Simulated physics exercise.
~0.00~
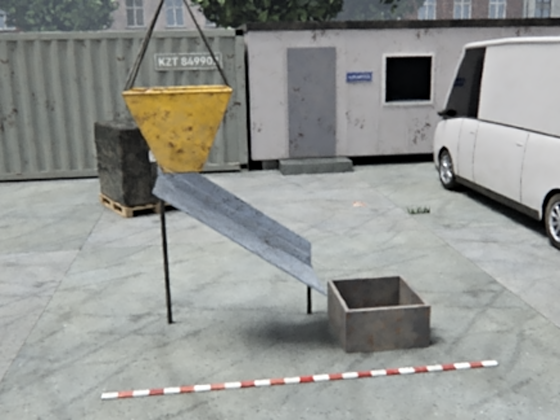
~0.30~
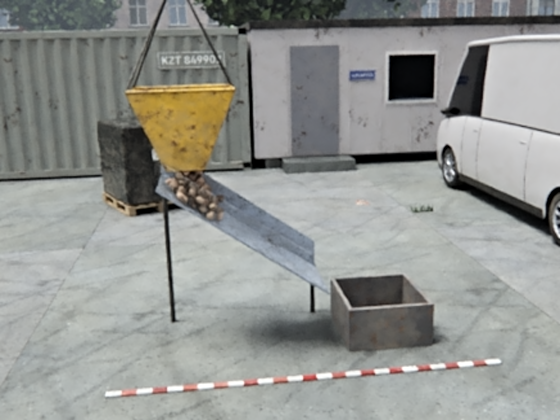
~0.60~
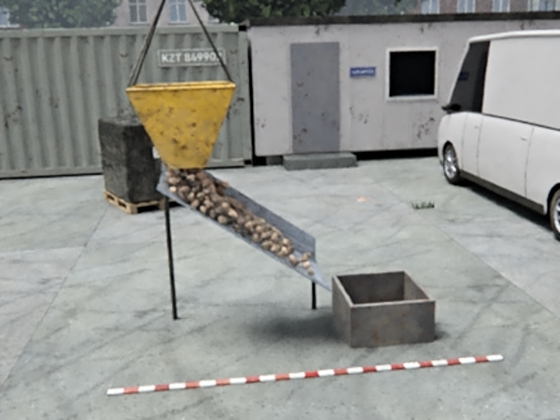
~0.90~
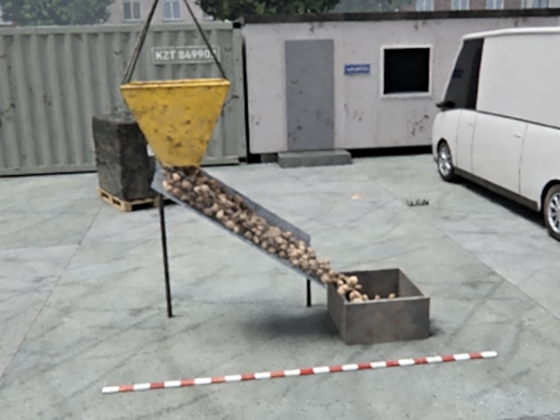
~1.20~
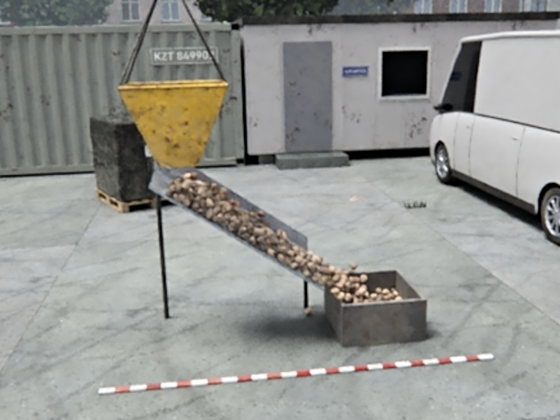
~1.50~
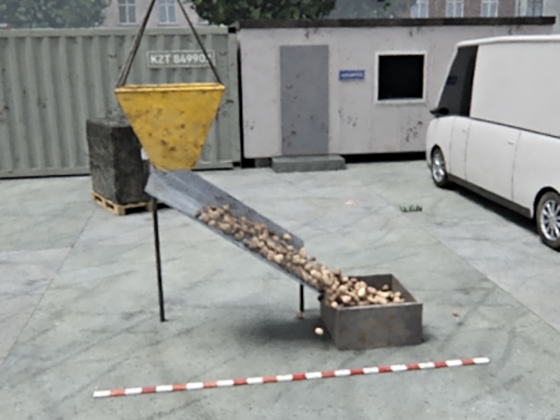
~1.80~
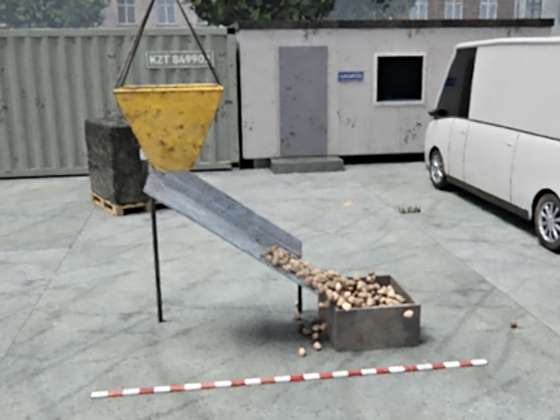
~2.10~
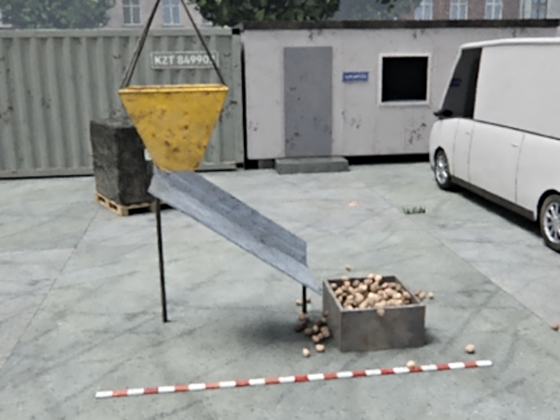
In a paved yard with a grey-green container, a pale cabin and a white van, a yellow skip hangs above a sloping steel chute that leads down to an open grey bin. Brown, rounded stones begin dropping from the bottom of the skip onto the top of the chute. They slide down to the right in a lengthening stream and start tumbling into the bin. The skip runs empty, and the upper chute clears while the bin fills and a few stones spill beside it. At the end the chute is bare, most stones lie heaped in the bin, and a few rest on the ground to its left and in front.
